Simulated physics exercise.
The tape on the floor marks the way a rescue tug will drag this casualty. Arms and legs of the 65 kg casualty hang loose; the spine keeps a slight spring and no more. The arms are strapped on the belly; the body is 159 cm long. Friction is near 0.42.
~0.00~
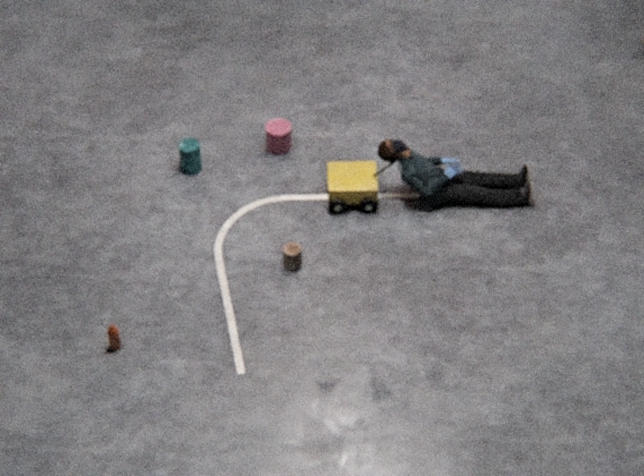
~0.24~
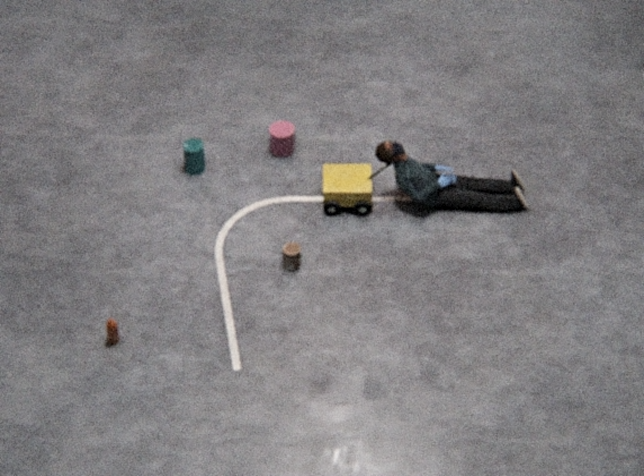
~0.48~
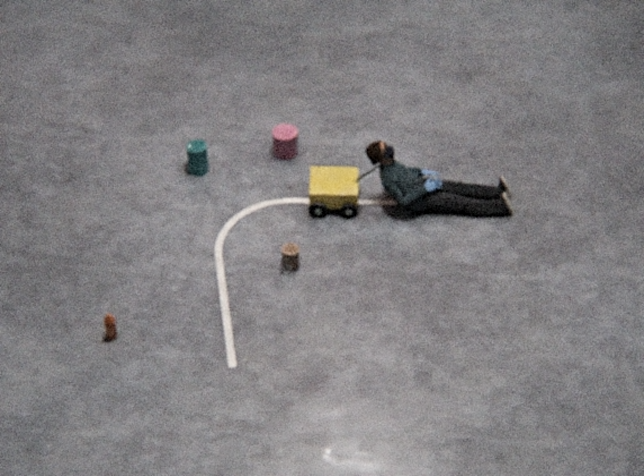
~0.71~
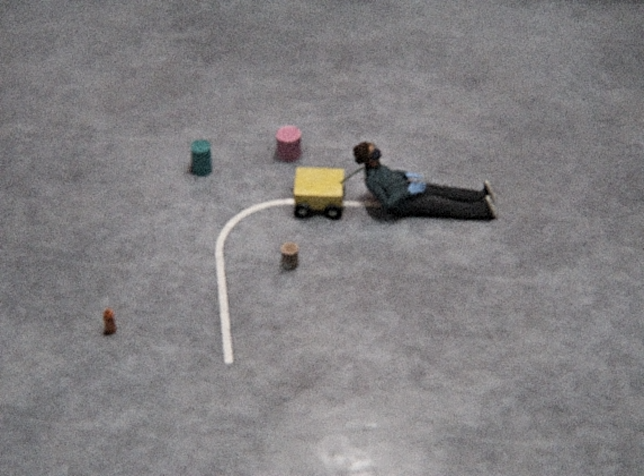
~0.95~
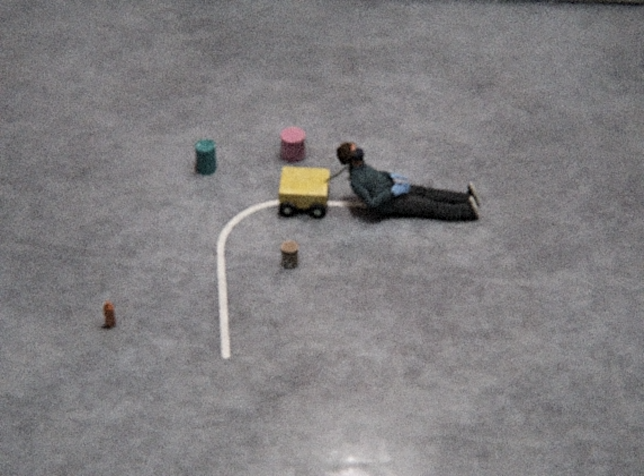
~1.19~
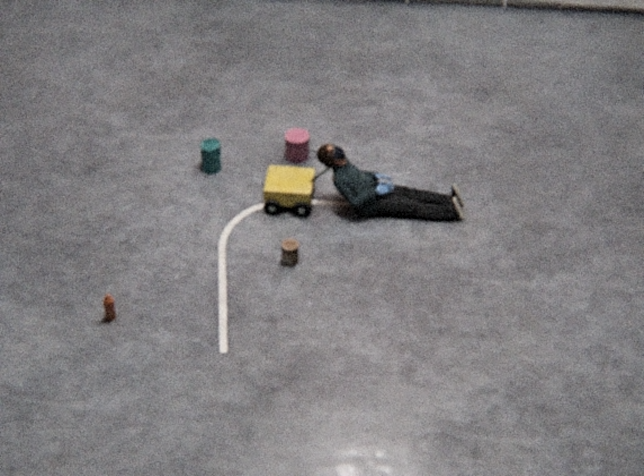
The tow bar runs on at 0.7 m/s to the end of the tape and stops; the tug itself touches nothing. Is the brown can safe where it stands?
The brown can stays put.
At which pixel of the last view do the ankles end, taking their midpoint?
Near (241, 262).
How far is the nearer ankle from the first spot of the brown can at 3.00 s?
About 80 cm.
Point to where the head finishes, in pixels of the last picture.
Near (222, 314).
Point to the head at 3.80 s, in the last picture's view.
Around (219, 229).
After 2.30 s the brown can is where it stood, near (290, 252) in the last picture's view; the nearer ankle is 105 cm from that spot.
After 3.00 s the brown can is where it stood, near (290, 252) in the last picture's view; the pink bucket where it stood; the nearer ankle is 83 cm from that spot.
After 3.80 s the brown can is where it stood, near (290, 252) in the last picture's view; the pink bucket where it stood; the nearer ankle is 64 cm from that spot.
After 4.60 s the brown can is where it stood, near (290, 252) in the last picture's view; the pink bucket where it stood; the nearer ankle is 37 cm from that spot.
After 5.4 s, brown can stays put; orange bottle stays put; pink bucket stays put; teal bin stays put.
